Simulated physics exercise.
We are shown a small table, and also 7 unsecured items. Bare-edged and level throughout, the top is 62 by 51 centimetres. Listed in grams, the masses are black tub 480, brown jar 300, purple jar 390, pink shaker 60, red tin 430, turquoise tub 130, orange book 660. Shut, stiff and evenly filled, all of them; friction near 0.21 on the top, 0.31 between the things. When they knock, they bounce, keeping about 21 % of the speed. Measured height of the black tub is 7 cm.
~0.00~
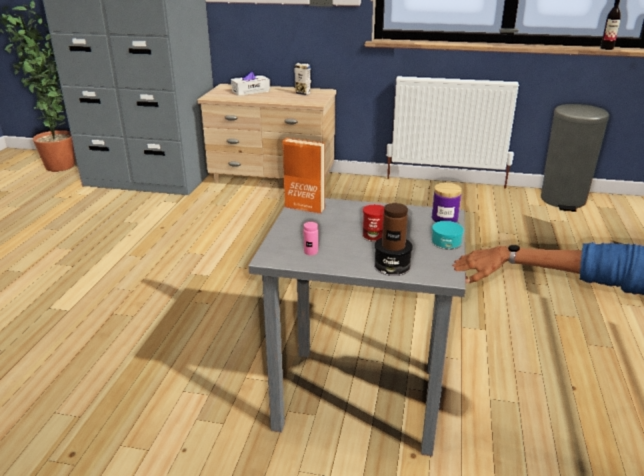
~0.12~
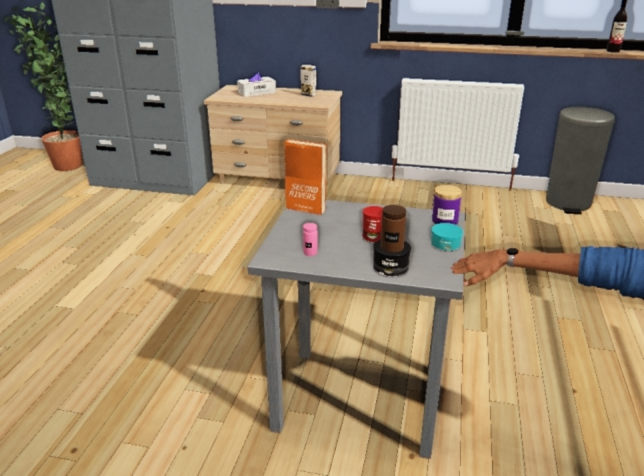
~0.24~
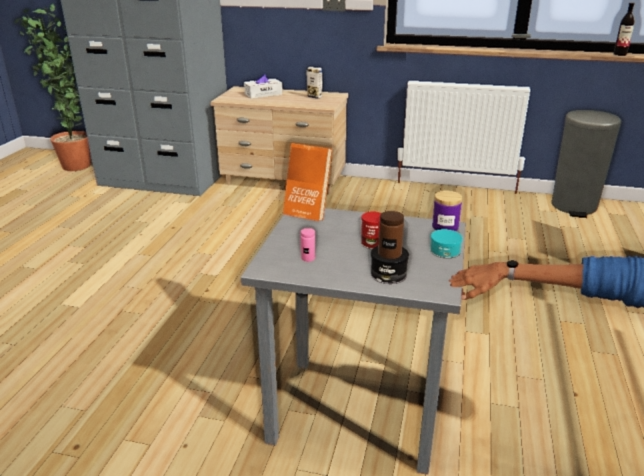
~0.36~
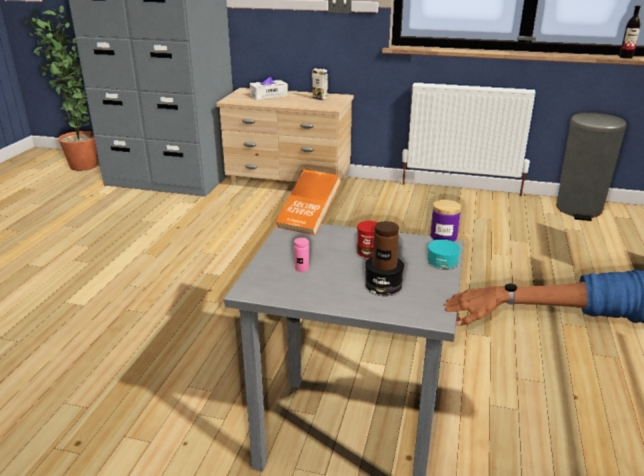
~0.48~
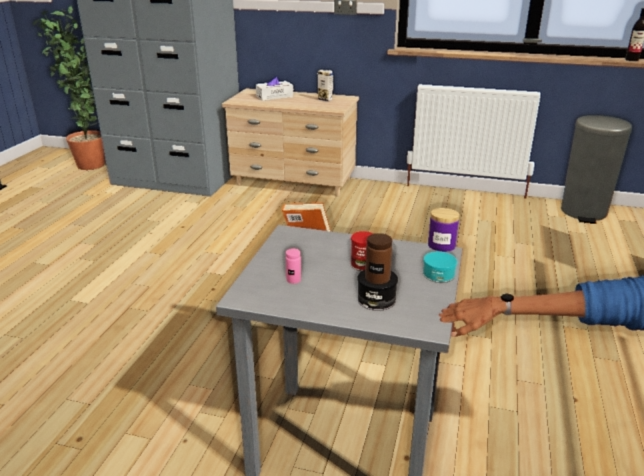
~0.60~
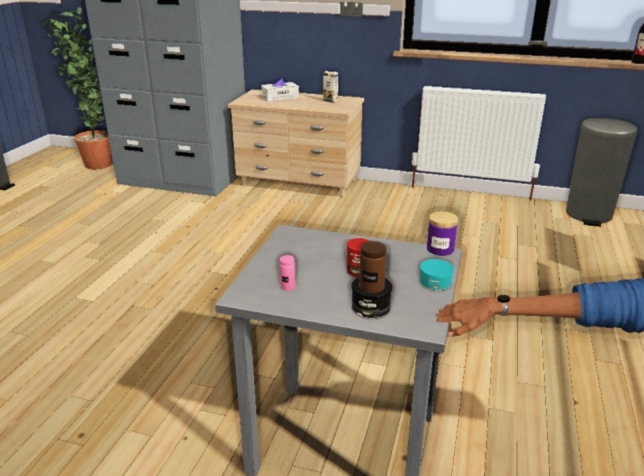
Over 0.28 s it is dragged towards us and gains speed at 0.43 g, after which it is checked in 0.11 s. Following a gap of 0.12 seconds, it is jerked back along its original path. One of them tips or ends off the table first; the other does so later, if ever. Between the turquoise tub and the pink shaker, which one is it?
I would say the latter of the pair.
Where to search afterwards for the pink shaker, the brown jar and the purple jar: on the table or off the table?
The pink shaker ends off the table; the brown jar finishes off the table; the purple jar ends on the table.
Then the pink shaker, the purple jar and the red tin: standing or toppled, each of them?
Here's how it ends: The pink shaker comes down, the purple jar never goes down, and the red tin never goes down.
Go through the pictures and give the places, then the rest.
Turquoise tub (447, 235); pink shaker (311, 239), in the first picture.
Table shifted 1 cm; purple jar (447, 206); red tin (374, 225), in the second picture.
Table shifted 7 cm; orange book (307, 182) at 19° to upright; black tub (389, 264) shifted 3 cm, in the third picture.
Table shifted 19 cm; orange book (310, 201) off the table; brown jar (386, 246) shifted 9 cm, in the fourth picture.
Table shifted 23 cm; orange book (310, 233) off the table; red tin (363, 251) shifted 7 cm, in the fifth picture.
Table shifted 23 cm; turquoise tub (436, 275) shifted 2 cm; pink shaker (287, 273) shifted 2 cm, in the sixth picture.
Around 0.80 s, table shifted 12 cm; black tub and brown jar now off the table; pink shaker shifted 9 cm near (287, 274); turquoise tub shifted 9 cm near (436, 276).
Around 1.10 s, pink shaker now off the table; turquoise tub shifted 13 cm near (439, 262); red tin shifted 13 cm.
Finally (1.6 s), off the table, black tub, brown jar, pink shaker and orange book; not toppled but over 5 cm from the start, red tin and turquoise tub; purple jar still in place (within 5 cm). Final places as that camera would see them, turquoise tub near (439, 262), pink shaker near (305, 429). Turquoise tub was never lost; pink shaker went at 0.84 s.
